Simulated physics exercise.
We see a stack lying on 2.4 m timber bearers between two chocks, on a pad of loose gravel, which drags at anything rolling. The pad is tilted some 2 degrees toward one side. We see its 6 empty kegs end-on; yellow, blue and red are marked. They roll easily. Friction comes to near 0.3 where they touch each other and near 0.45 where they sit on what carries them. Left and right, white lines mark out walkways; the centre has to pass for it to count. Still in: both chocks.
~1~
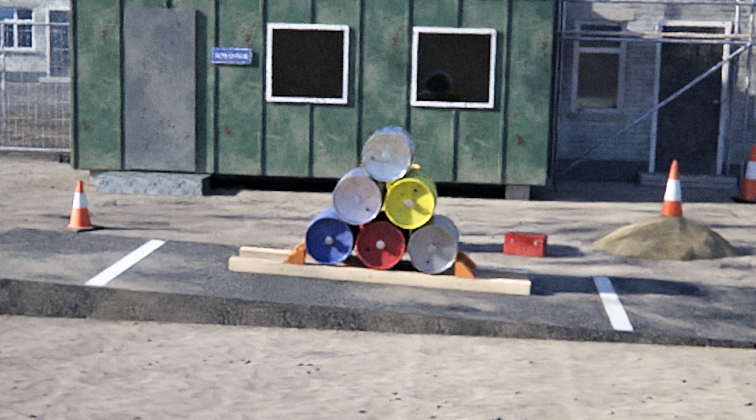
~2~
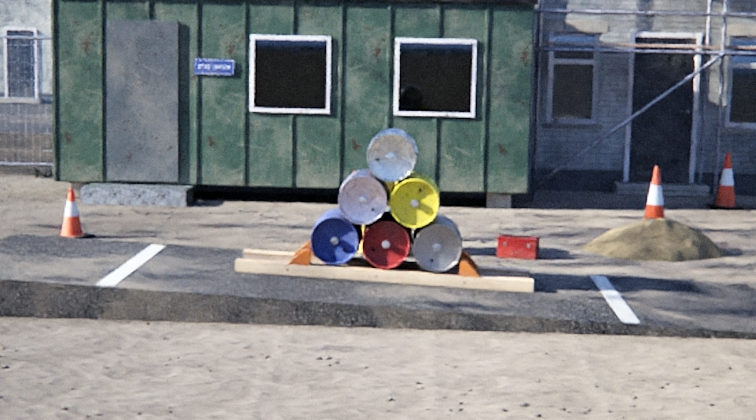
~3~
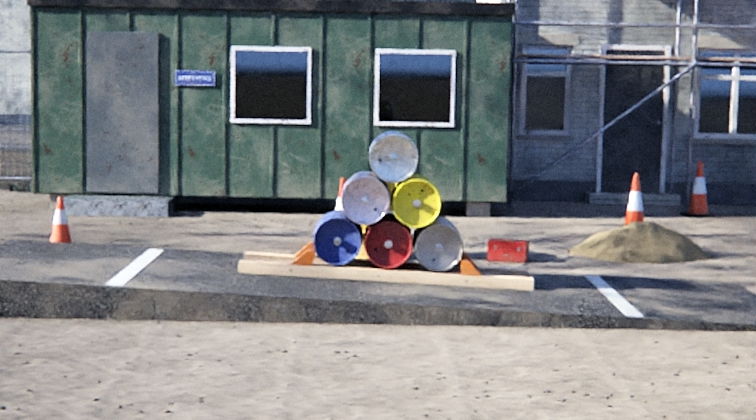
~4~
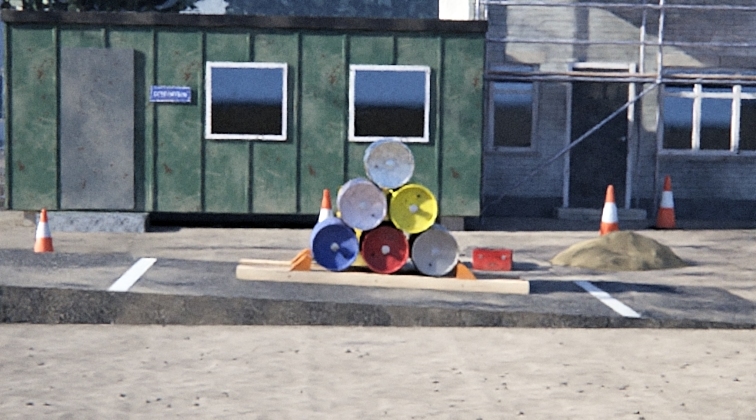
Six round drums, seen end-on from across a strip of pale ground, sit stacked in a pyramid on wooden beams before a green cabin. Blue, red and grey ones form the bottom row between orange chocks, white and yellow above, a pale one on top, with a red box right and traffic cones around. The stack stays still while the camera shifts sideways, the cabin sliding left behind it.
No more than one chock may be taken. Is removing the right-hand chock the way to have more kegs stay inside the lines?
No - take the left-hand chock instead.
If it is the left, after 1.7 s, yellow is up on others, 100 cm from the bearers' right end; blue is on the bearers, 10 cm from the bearers' left end, rolling left; red is on the bearers, 120 cm from the bearers' right end; 0 past a line.
If it is the left, in the end, yellow is up on others, 100 cm from the bearers' right end; blue is off the bearers, 20 cm short of the left line; red is on the bearers, 120 cm from the bearers' right end; 0 past a line.
If it is the right, after 3.7 s, yellow is on the bearers, 25 cm from the bearers' right end, rolling right; blue is on the bearers, 115 cm from the bearers' left end, rolling right; red is on the bearers, 80 cm from the bearers' right end, rolling right; 1 past a line.
If it is the right, in the end, yellow is past the right line; blue is off the bearers, 25 cm short of the right line; red is past the right line; 5 past a line.
